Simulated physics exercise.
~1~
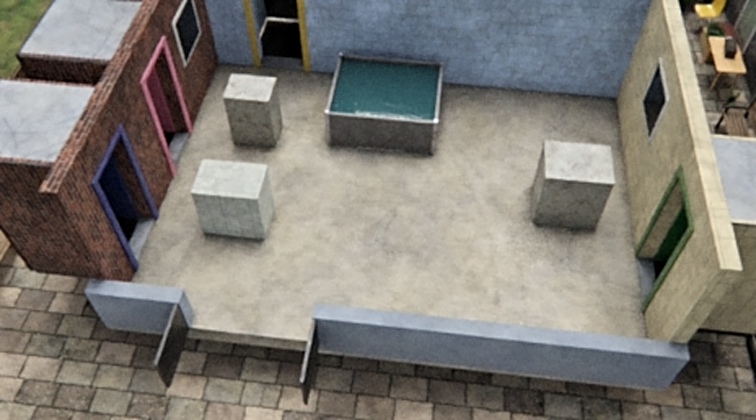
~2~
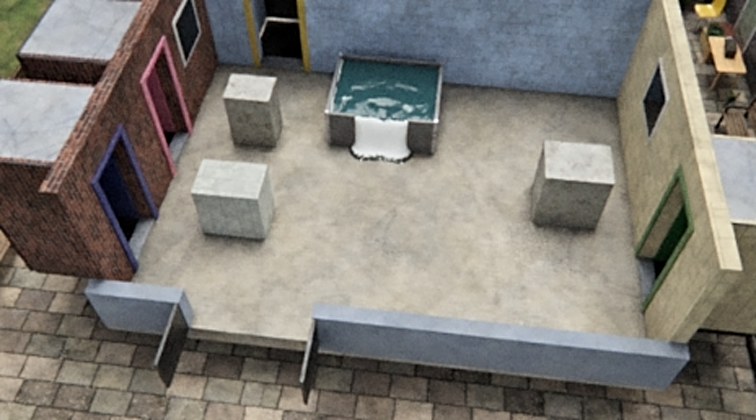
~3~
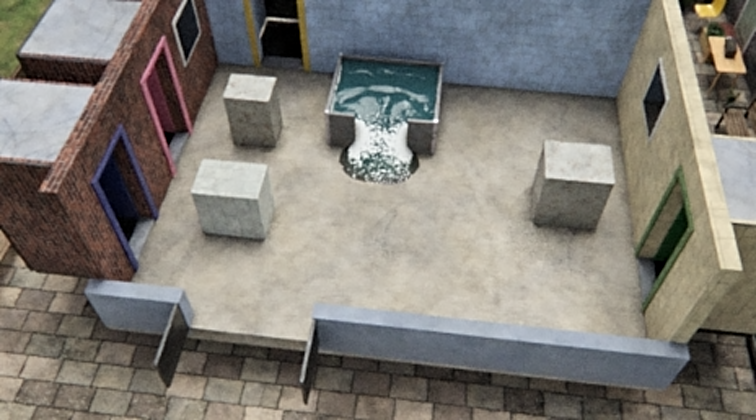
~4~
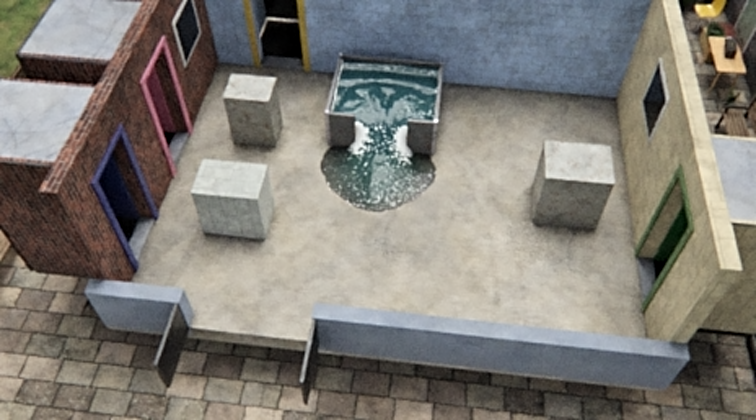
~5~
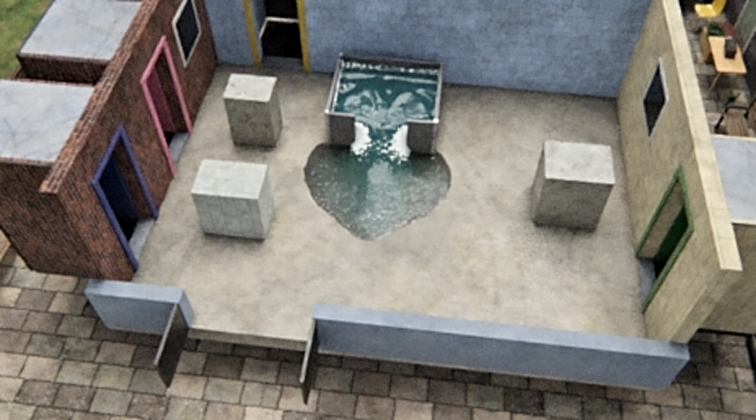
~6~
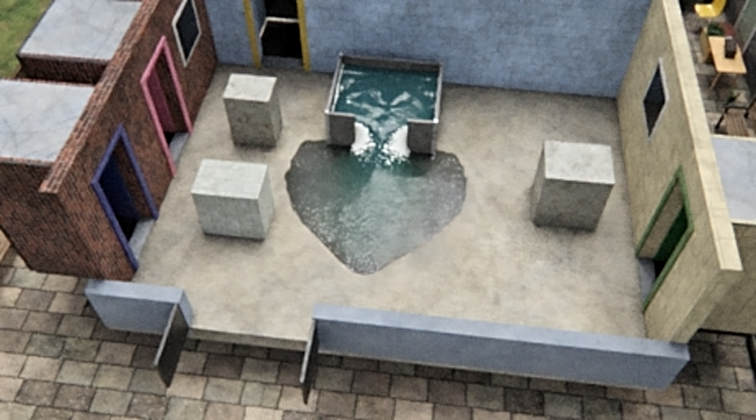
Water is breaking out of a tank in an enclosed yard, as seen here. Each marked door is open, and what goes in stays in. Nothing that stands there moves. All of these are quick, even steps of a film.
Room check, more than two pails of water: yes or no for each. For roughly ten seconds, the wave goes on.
Yellow door, no; pink door, no; blue door, no; green door, yes.
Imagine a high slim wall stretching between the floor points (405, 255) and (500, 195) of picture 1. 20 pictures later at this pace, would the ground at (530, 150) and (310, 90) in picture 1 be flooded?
Taking the points in order, the first is inundated and the second is high and dry.
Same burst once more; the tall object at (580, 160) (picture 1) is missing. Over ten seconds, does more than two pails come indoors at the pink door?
Looks like the pink one comes in beneath the threshold.
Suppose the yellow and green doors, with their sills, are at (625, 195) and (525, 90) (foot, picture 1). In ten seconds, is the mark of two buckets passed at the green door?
The green one falls short.
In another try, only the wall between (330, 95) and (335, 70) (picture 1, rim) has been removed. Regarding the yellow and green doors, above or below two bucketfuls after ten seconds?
Here the yellow door gets too much, and the green door keeps within bounds.
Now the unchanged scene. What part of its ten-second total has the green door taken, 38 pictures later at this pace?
My figure is 50 in a hundred.
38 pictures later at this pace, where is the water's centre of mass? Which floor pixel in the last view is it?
I'd mark it close to (433, 219).
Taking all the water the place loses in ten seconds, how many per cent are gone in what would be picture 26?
Log: Around 40 %, estimated.
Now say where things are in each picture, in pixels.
In the first picture, the open tank at (386, 91) is whole and still.
In the second picture, the front is at (407, 157), out from the gap at (381, 138).
In the third picture, the front is at (390, 181), out from the gap at (381, 139).
In the fourth picture, the front is at (382, 207), out from the gap at (381, 140).
In the fifth picture, water pours out at (381, 138) and has run to (374, 235).
In the sixth picture, the front is at (369, 268), out from the gap at (381, 138).
A moment on, water covers 30 % of the floor; the yellow door not reached, the pink door not reached, the blue door not reached, the green door not reached.
Next, water covers 40 % of the floor; the yellow door not reached, the pink door not reached, the blue door not reached, the green door not reached.
Then, water covers 45 % of the floor; the yellow door not reached, the pink door wet at the sill, nothing in, the blue door not reached, the green door wet at the sill, nothing in.
Later, water covers 60 % of the floor; the yellow door not reached, the pink door wet at the sill, nothing in, the blue door wet at the sill, nothing in, the green door over two buckets in.
In the end, water covers 70 % of the floor; the yellow door not reached, the pink door wet at the sill, nothing in, the blue door wet at the sill, nothing in, the green door over two buckets in.
